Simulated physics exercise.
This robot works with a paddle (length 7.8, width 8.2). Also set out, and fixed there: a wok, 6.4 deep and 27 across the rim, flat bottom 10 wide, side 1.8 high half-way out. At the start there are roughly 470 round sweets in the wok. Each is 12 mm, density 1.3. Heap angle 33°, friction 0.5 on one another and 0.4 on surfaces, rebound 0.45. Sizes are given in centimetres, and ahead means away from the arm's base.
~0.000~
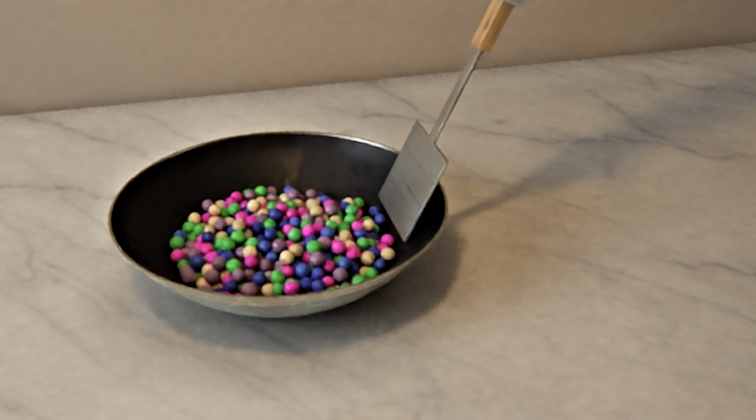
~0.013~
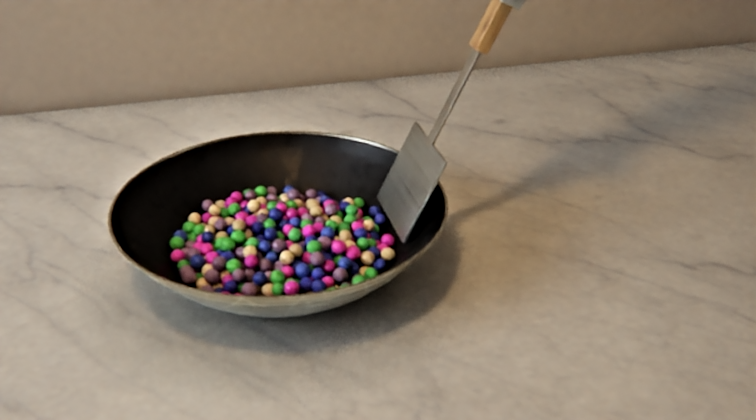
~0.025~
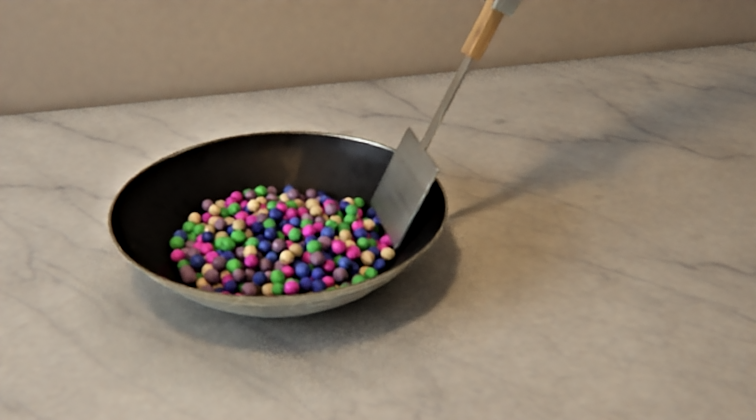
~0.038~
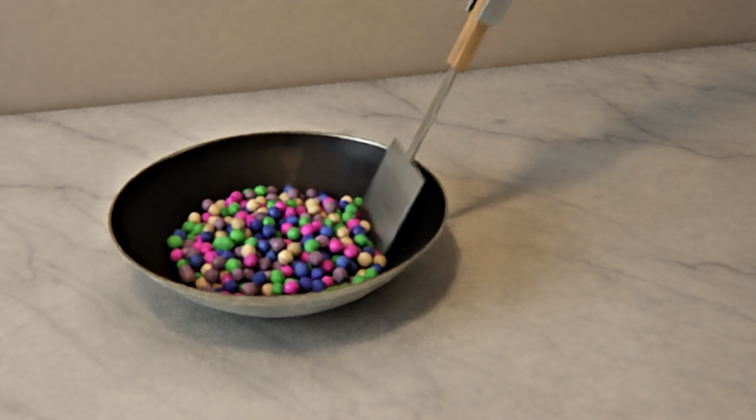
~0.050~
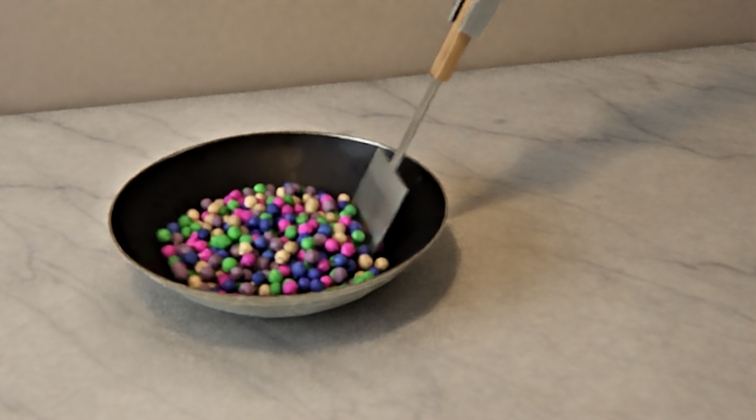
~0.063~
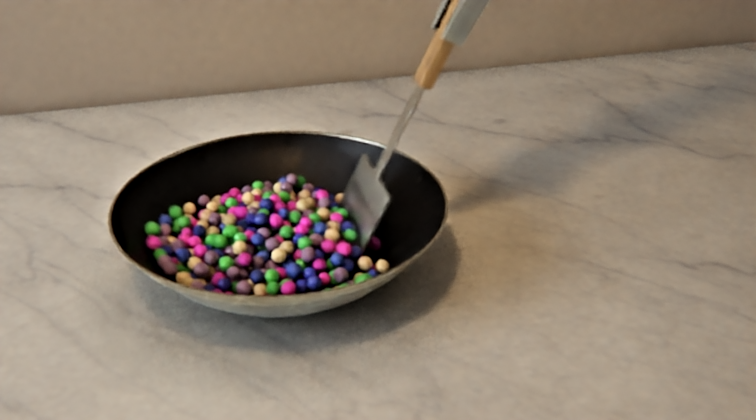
A robot arm, only its grey end showing at the top, holds a metal paddle with a wooden handle at the right side of a black wok, seen from above at an angle on a pale marble counter. Small green, pink, blue, purple and cream balls cover the wok's bottom. The paddle dips slightly, then pushes left, nudging the balls into a slightly higher heap, while the camera stays still.
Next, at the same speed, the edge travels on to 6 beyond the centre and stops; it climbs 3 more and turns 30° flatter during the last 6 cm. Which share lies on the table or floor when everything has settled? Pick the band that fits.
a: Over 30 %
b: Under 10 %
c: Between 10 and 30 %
Answer: C.
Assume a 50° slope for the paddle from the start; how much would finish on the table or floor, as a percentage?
Then roughly 10 percent.
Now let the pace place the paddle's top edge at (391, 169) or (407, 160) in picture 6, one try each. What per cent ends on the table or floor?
Close to 10 per cent in the first try and close to 0 per cent in the second.
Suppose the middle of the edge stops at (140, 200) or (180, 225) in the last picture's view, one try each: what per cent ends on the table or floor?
Try 1: Approx. 50 %; try 2: Approx. 45 %.
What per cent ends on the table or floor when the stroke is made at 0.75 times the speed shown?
About 5 per cent.
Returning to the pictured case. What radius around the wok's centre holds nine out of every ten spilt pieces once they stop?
I reckon it's some 35 centimetres.
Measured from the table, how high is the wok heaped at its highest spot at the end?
Near 6.5 centimetres high.
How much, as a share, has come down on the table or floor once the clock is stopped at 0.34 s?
Share at that moment: Roughly 10 %.
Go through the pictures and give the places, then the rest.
Paddle top edge at (432, 140), sloping 64°; upper third of the load around (287, 234), from x 175 to 390, top at y 190; 468 in the wok, in the first frame.
Paddle top edge at (431, 141), sloping 64°; upper third of the load around (287, 234), from x 175 to 390, top at y 190, in the second frame.
Paddle top edge at (423, 147), sloping 64°; upper third of the load around (287, 234), from x 175 to 390, top at y 190, in the third frame.
Paddle top edge at (409, 158), sloping 64°; upper third of the load around (286, 233), from x 175 to 380, top at y 190, in the fourth frame.
Paddle top edge at (393, 168), sloping 64°; upper third of the load around (281, 232), from x 165 to 380, top at y 190, in the fifth frame.
Paddle top edge at (377, 175), sloping 64°; upper third of the load around (273, 231), from x 155 to 380, top at y 180; 468 in the wok, in the sixth frame.
By 0.09 s, sloping 64°, highest piece 6 above the table; 468 in the wok.
By 0.12 s, sloping 54°, highest piece 8 above the table; 467 in the wok, 1 on the blade or in flight.
By 0.34 s, sloping 34°, highest piece 13 above the table; 382 in the wok, 37 on the table or floor, 49 on the blade or in flight.
By 1.39 s, sloping 34°, highest piece 6 above the table; 379 in the wok, 89 on the table or floor.
Final count, 379 in the wok, 89 on the table or floor. That is 19 % on the table or floor.
